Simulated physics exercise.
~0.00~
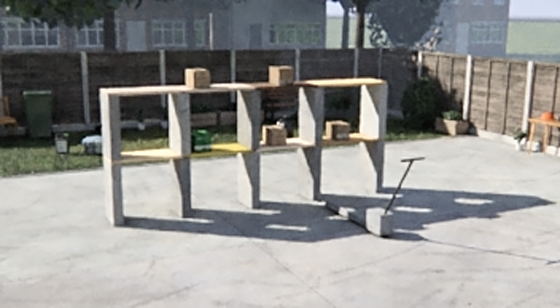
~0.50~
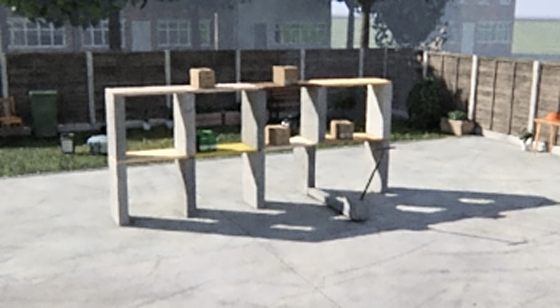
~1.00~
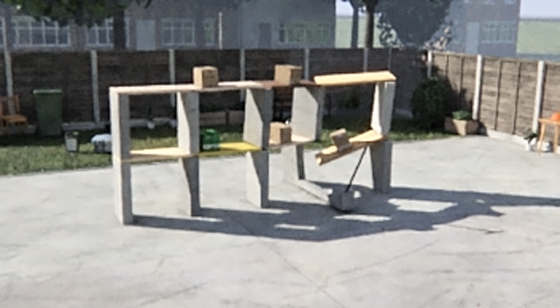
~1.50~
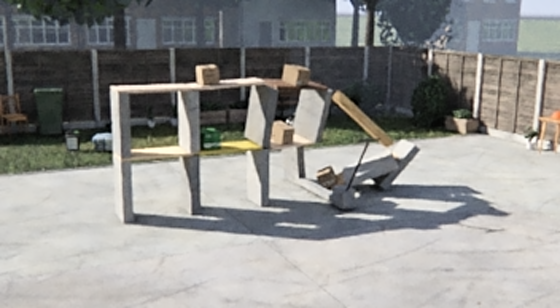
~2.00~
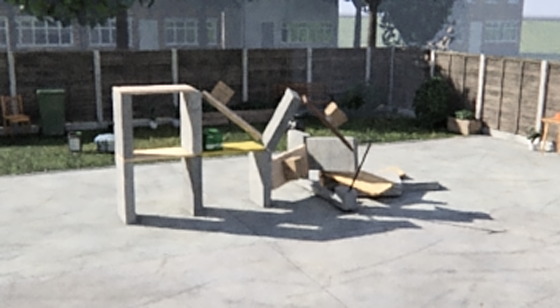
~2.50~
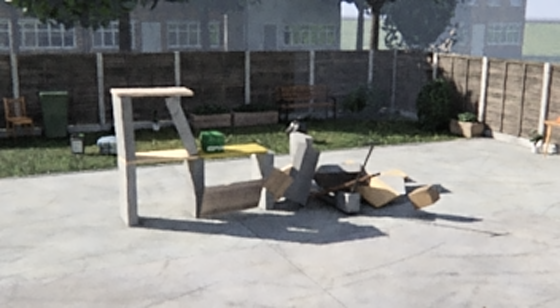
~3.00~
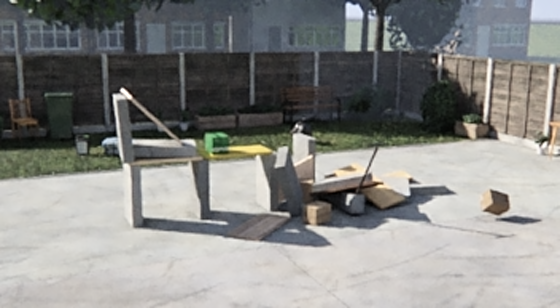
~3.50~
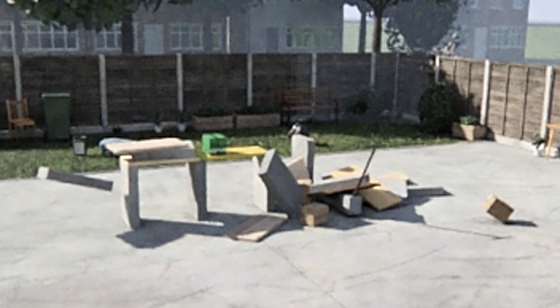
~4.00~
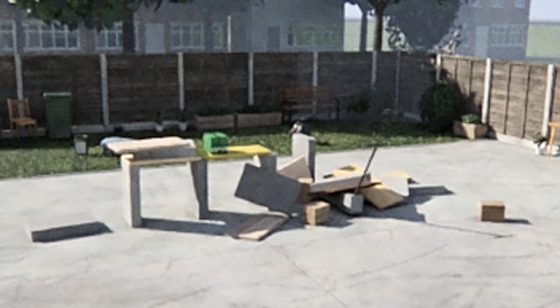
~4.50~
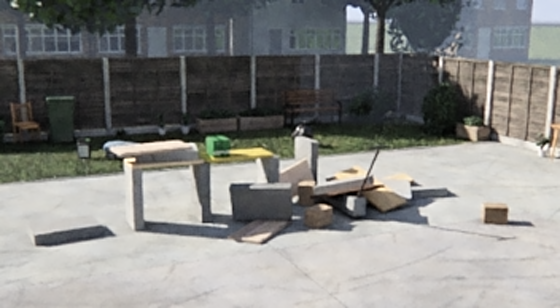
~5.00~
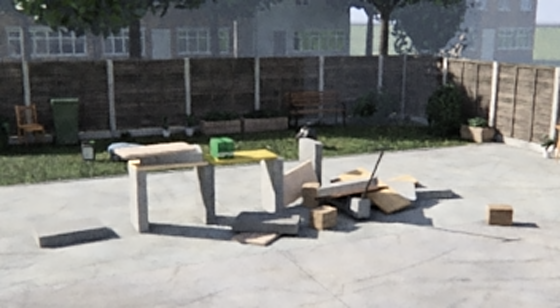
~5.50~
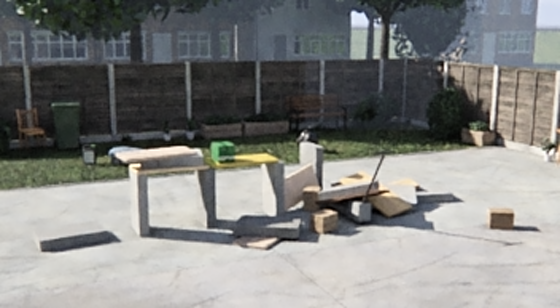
To begin with, a two-tier shelf of pale upright blocks and boards stands in a fenced yard, with cardboard-coloured cartons resting on it, while a low jack with a long handle sits near its right end. The jack slides in to the left at the foot of an upright, and the right-hand span tilts and drops. The collapse then spreads leftward as uprights topple, upper boards slope down and one carton tumbles off to the right. Finally the far left top gives way too, leaving a heap around the jack, while the yellow board and green carton remain up on the low left part.
